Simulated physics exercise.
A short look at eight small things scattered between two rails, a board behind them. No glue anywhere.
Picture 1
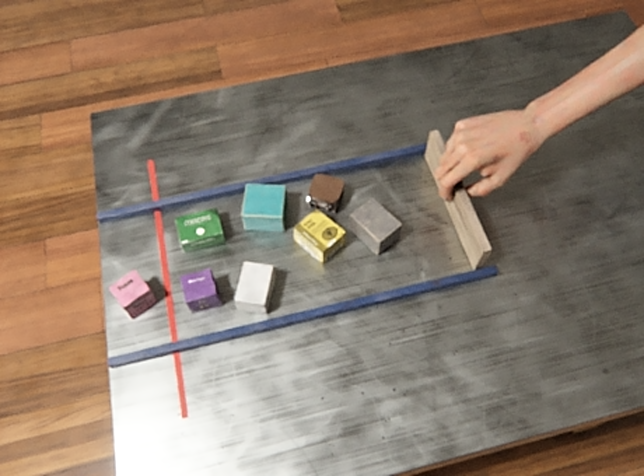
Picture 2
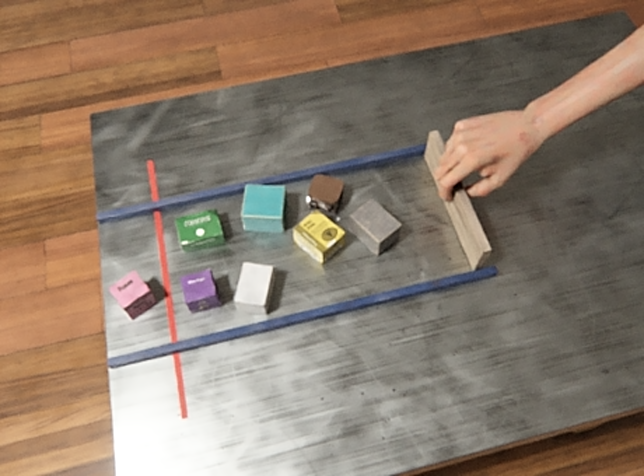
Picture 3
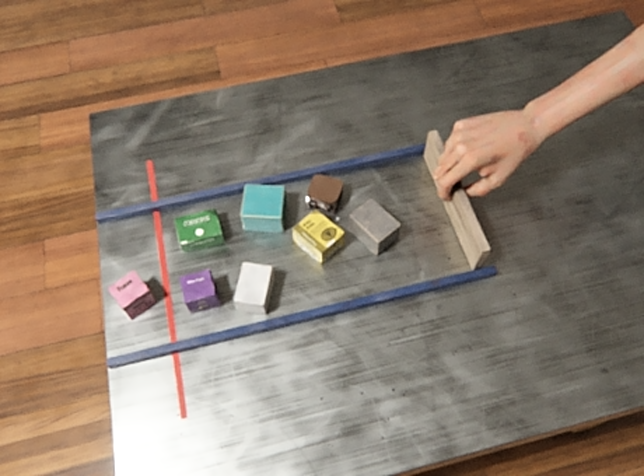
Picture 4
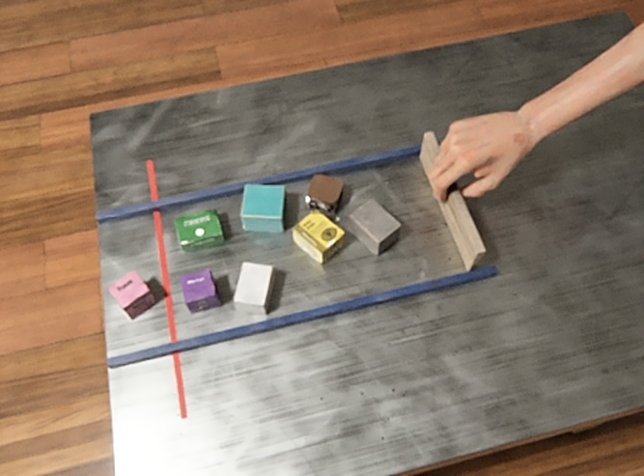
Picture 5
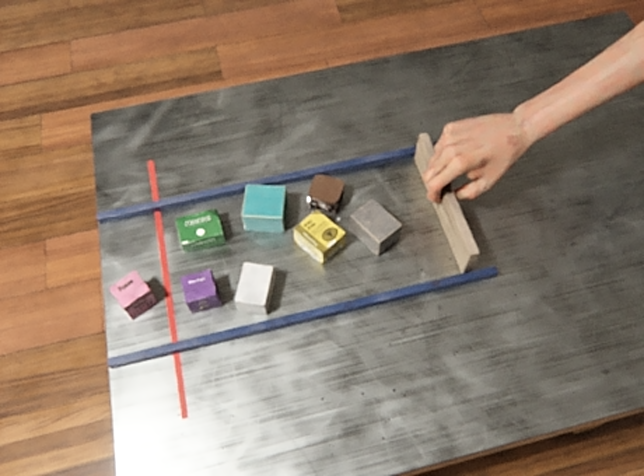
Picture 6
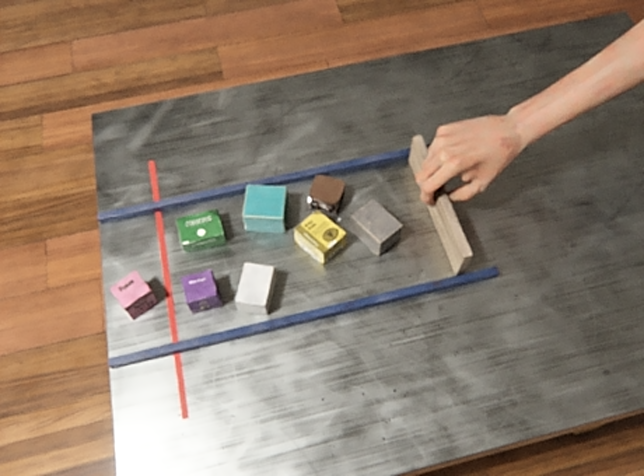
To begin with, a hand grips a wooden board standing near the right end of two blue rails, with eight small boxes and blocks scattered to its left. The hand then slides the board slightly left, leaving a gap before the grey block, while the scattered objects stay still.
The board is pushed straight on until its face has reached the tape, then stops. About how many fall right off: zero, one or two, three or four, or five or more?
As it turns out, the number that fall off is one or two.
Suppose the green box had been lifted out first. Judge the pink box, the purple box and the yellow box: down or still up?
The pink box is lost; the purple box does not fall; the yellow box holds on.
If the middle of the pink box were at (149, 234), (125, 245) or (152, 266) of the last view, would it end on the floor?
In that order, it comes down; tumbles off; drops off.
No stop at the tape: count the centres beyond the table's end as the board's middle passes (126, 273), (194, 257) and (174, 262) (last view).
It would be 5, 1 and 2.
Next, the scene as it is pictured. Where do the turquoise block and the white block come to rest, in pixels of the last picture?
The turquoise block stops around (105, 244); the white block around (155, 318).
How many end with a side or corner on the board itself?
That makes 3.
Early on, none off yet; pink box at rest near (134, 295); purple box at rest near (202, 292); green box at rest near (201, 231).
A while later, none off yet; pink box at rest near (134, 295); purple box at rest near (202, 292); green box travelled about its own width near (151, 241).
Finally, the number that fall off is one or two; lost, green box and pink box.
